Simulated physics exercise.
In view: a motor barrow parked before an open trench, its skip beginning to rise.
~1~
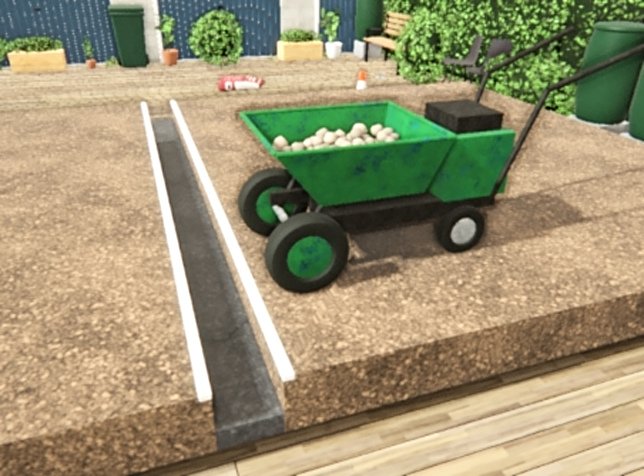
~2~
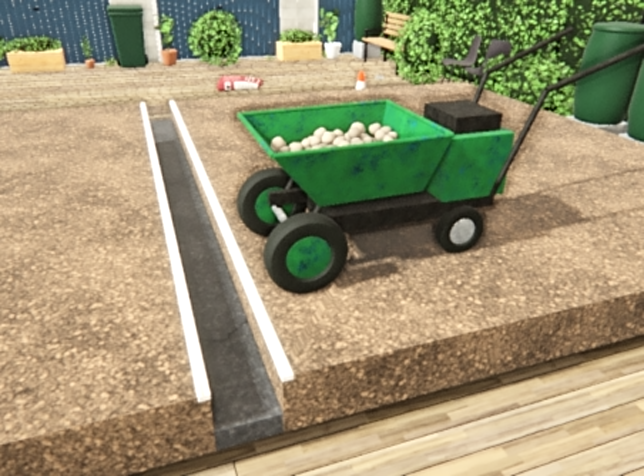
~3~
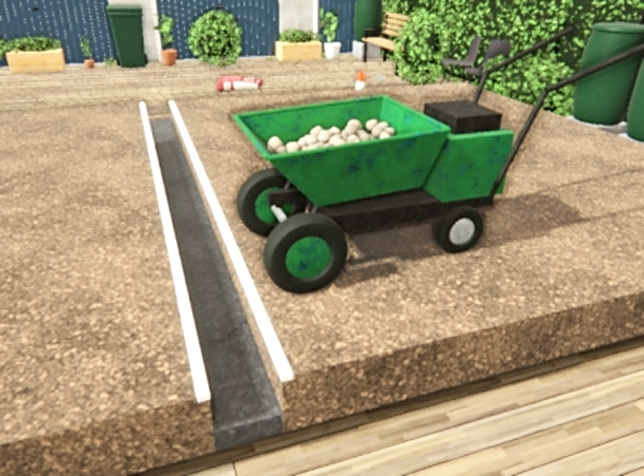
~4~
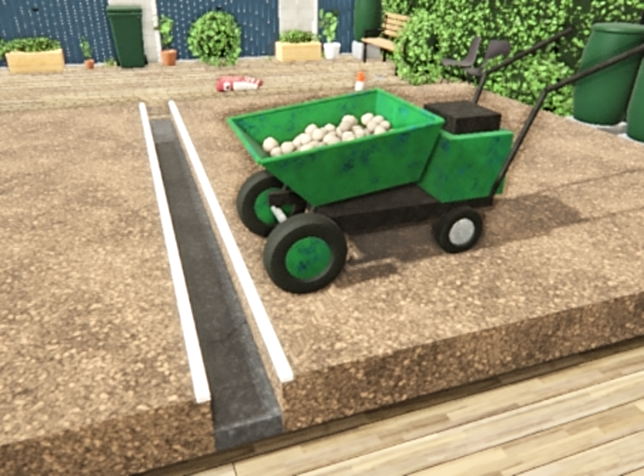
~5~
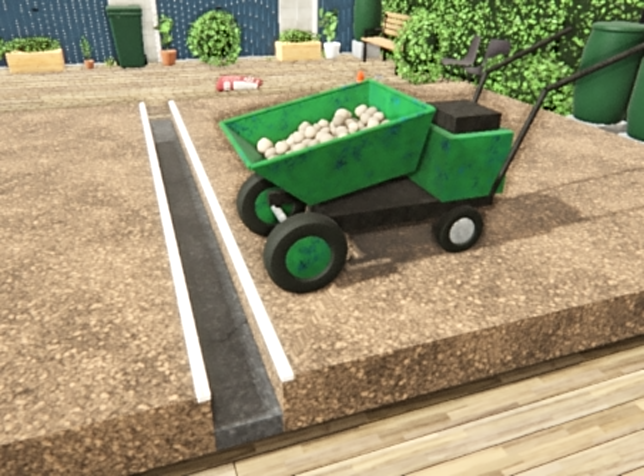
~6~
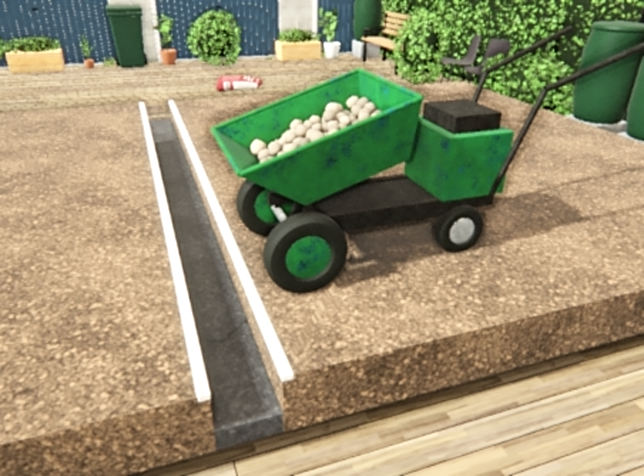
Green skip of a parked motor barrow tilting gradually toward a narrow trench at left, its load of pale pebbles still inside.
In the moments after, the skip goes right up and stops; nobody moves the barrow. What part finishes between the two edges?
The trench takes only the smaller part.
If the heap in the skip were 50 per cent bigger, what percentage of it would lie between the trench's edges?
Near 0 %.
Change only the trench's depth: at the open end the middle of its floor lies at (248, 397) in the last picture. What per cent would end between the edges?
Close to 0 per cent.
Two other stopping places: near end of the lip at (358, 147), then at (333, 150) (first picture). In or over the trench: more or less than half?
The first try: Over half. The second: The larger part.
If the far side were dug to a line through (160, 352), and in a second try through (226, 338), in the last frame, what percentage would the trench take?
Roughly 50 per cent, and 0 per cent.
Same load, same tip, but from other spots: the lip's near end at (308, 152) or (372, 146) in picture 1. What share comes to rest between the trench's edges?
About 60 and 70 per cent.
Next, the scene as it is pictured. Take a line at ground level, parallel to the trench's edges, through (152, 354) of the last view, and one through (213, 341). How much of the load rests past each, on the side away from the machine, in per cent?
In turn 50 and 90 in a hundred.
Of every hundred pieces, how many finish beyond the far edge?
About 85 per cent.
Shortly afterwards, skip tipped steeply; the whole lot in the skip.
Next, skip tipped right over; near half in the skip; near half beyond it; only a few falling.
Some moments later, skip tipped right over; a little in the skip; only a few in or heaped over the trench; the bulk beyond it.
In the end, skip tipped right over; a little in the skip; only a few in or heaped over the trench; the bulk beyond it.
